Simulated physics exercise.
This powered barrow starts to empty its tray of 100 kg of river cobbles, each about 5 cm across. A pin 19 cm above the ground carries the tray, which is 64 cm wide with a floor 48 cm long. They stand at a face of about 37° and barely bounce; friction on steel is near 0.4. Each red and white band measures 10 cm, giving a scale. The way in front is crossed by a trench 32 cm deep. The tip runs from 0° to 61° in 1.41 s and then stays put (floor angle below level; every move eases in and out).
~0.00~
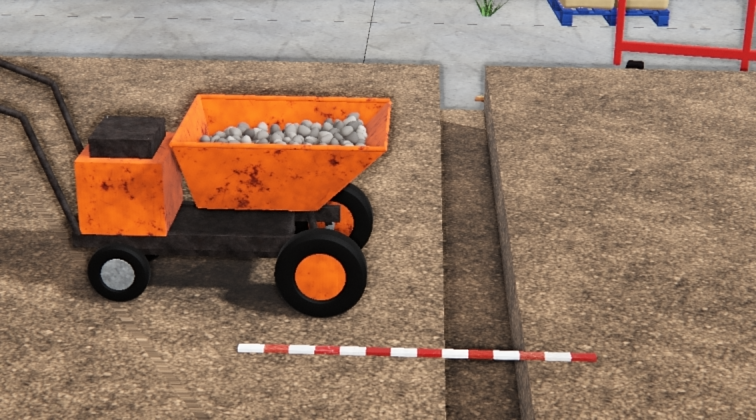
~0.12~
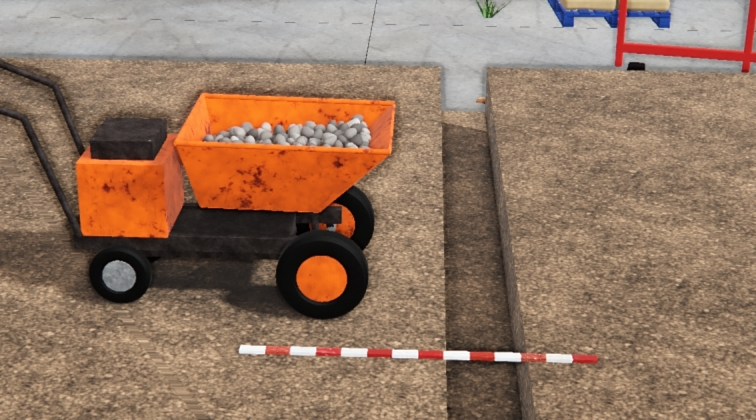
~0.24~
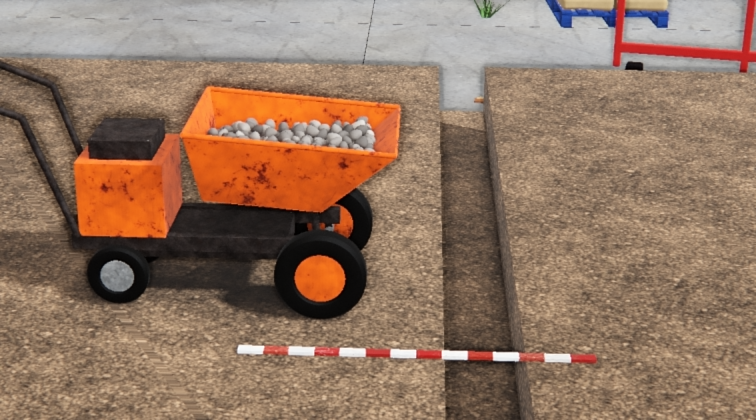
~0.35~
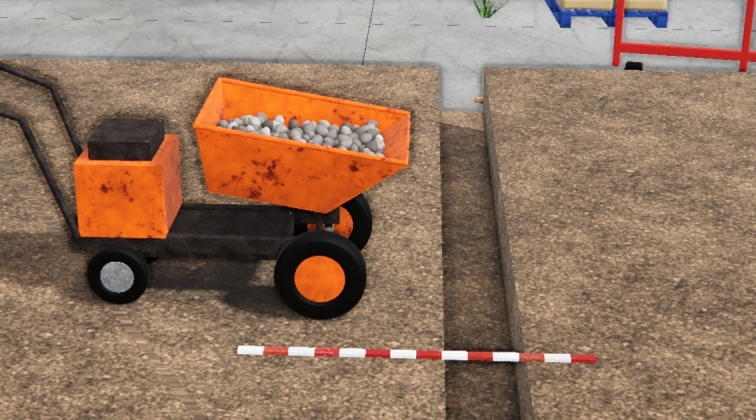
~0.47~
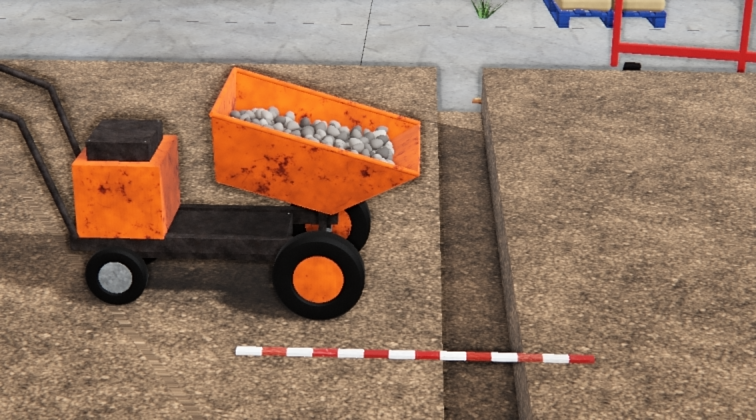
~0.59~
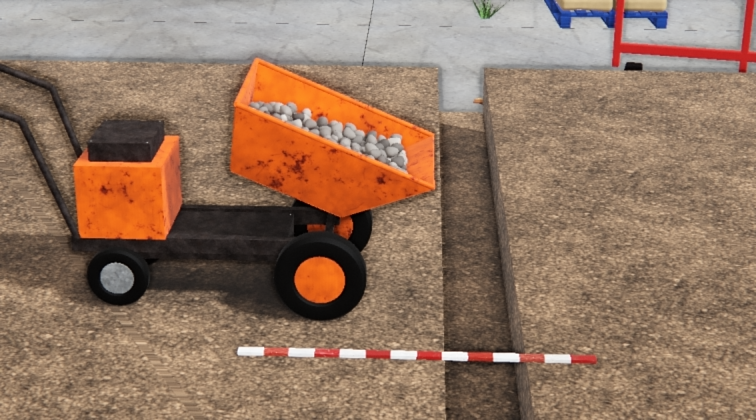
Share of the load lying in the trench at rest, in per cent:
75 per cent.
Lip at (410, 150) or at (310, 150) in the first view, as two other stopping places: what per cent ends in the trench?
55 %, then 75 %.
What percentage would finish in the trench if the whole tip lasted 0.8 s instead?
With that timing, about 65 per cent.
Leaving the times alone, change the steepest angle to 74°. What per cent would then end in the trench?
I'd guess some 80 in a hundred.
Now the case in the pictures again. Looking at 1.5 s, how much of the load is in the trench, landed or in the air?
Roughly 20 percent of the load.
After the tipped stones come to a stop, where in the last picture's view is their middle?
The middle should be near (497, 336).
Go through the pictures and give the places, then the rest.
In the first picture, lip at (385, 149), floor tilted 0°, highest stones at (344, 128).
In the second picture, the tray is at 1°, its lip at (390, 153); the top of the load is at (348, 130); the stones move at 0.2 m/s on average.
In the third picture, the tray is at 5°, its lip at (396, 157); the top of the load is at (290, 129); the stones move at 0.3 m/s on average.
In the fourth picture, lip at (407, 164), floor tilted 10°, highest stones at (256, 124); the stones move at 0.4 m/s on average.
In the fifth picture, the tray is at 16°, its lip at (419, 175); the top of the load is at (263, 117); the stones move at 0.5 m/s on average.
In the sixth picture, lip at (434, 188), floor tilted 23°, highest stones at (272, 111); the stones move at 0.5 m/s on average.
After 1.1 s the floor is at 52°; 100 % in the tray; the foremost stones are at (449, 213).
After 1.5 s the floor is at 61°; 78 % in the tray, 19 % in the trench, 3 % past the trench; the foremost stones are at (528, 280).
After 1.9 s the floor is at 61°; 43 % in the tray, 34 % in the trench, 23 % past the trench; the foremost stones are at (605, 282).
After 3.8 s the floor is at 61°; 0 % in the tray, 75 % in the trench, 25 % past the trench; the foremost stones are at (668, 290).
